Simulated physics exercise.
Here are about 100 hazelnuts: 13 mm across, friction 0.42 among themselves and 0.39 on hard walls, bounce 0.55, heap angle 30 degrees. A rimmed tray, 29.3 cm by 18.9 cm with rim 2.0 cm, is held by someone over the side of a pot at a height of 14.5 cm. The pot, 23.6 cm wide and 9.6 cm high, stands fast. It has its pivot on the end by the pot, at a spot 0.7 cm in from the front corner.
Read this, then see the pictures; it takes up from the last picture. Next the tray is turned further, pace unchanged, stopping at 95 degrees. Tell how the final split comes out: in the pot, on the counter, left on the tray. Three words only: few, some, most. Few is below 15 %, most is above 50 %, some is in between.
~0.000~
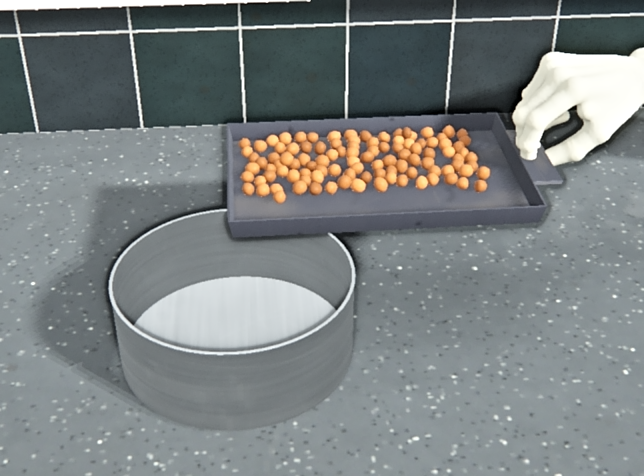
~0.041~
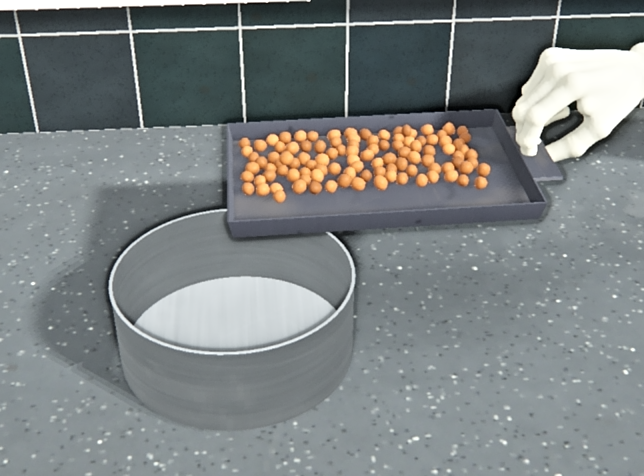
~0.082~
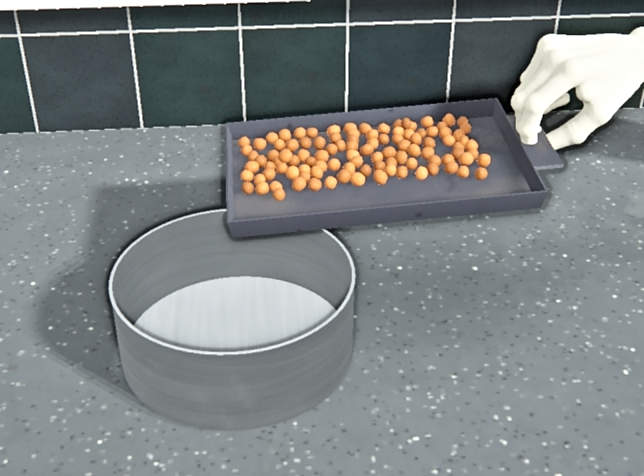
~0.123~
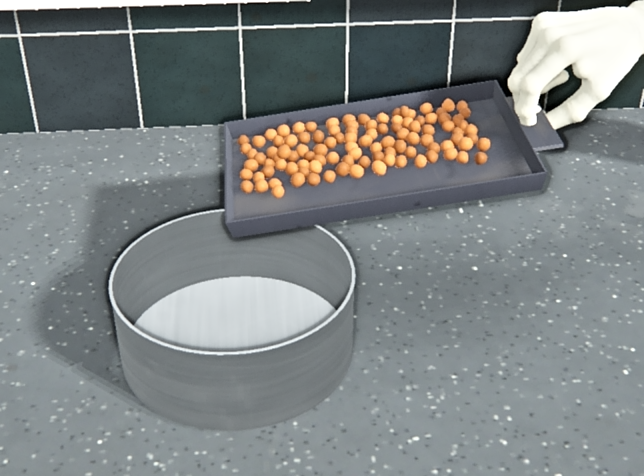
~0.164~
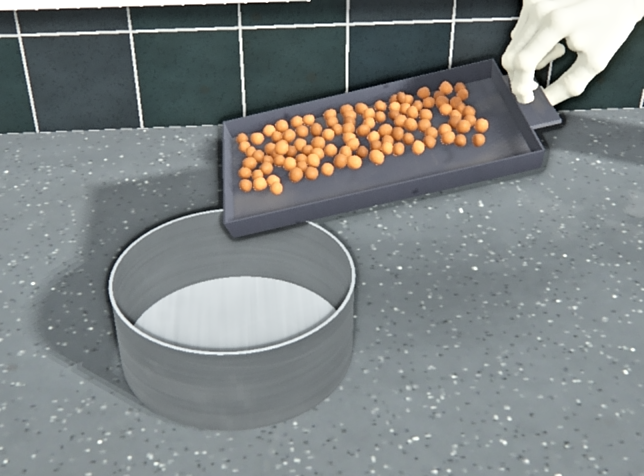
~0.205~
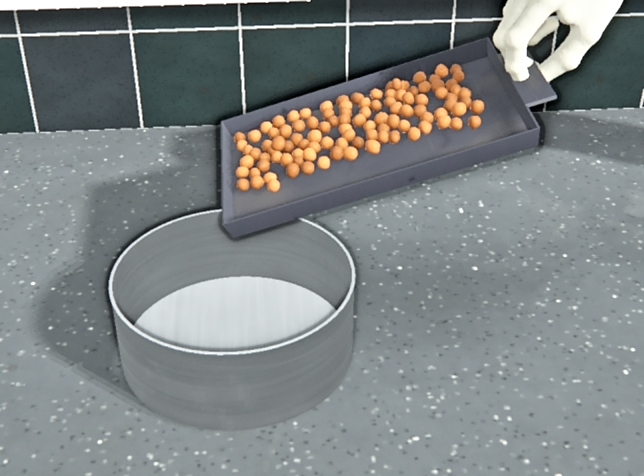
Pot - most, counter - some, tray - few.
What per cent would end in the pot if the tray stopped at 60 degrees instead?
Share in the pot: Around 20 %.
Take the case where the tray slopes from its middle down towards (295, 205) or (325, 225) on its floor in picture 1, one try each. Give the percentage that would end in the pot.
About 100 and 100 per cent.
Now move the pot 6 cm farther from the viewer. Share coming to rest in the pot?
In that setup it would come to near 95 per cent.
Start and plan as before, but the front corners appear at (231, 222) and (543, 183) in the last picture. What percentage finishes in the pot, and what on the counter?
In the pot: 90 per cent; on the counter: 10 per cent.
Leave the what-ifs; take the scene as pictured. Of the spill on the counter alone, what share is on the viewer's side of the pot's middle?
About 10 per cent.
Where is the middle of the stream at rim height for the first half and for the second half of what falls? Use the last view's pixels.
I'd mark about (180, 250) for the first half, then (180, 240) for the second.
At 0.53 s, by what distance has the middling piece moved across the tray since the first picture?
It has moved some 9 cm from its start.
Then, at 0.53 s, tilt 55 degrees; the tray holds 100 %, the pot 0 %.
After 0.75 s, tilt 81 degrees; the tray holds 75 %, the pot 10 %.
After 1.08 s, tilt 95 degrees; the tray holds 10 %, the pot 60 %.
By 2.0 s all is still; pot 75 %, counter 25 %, tray 0 %.
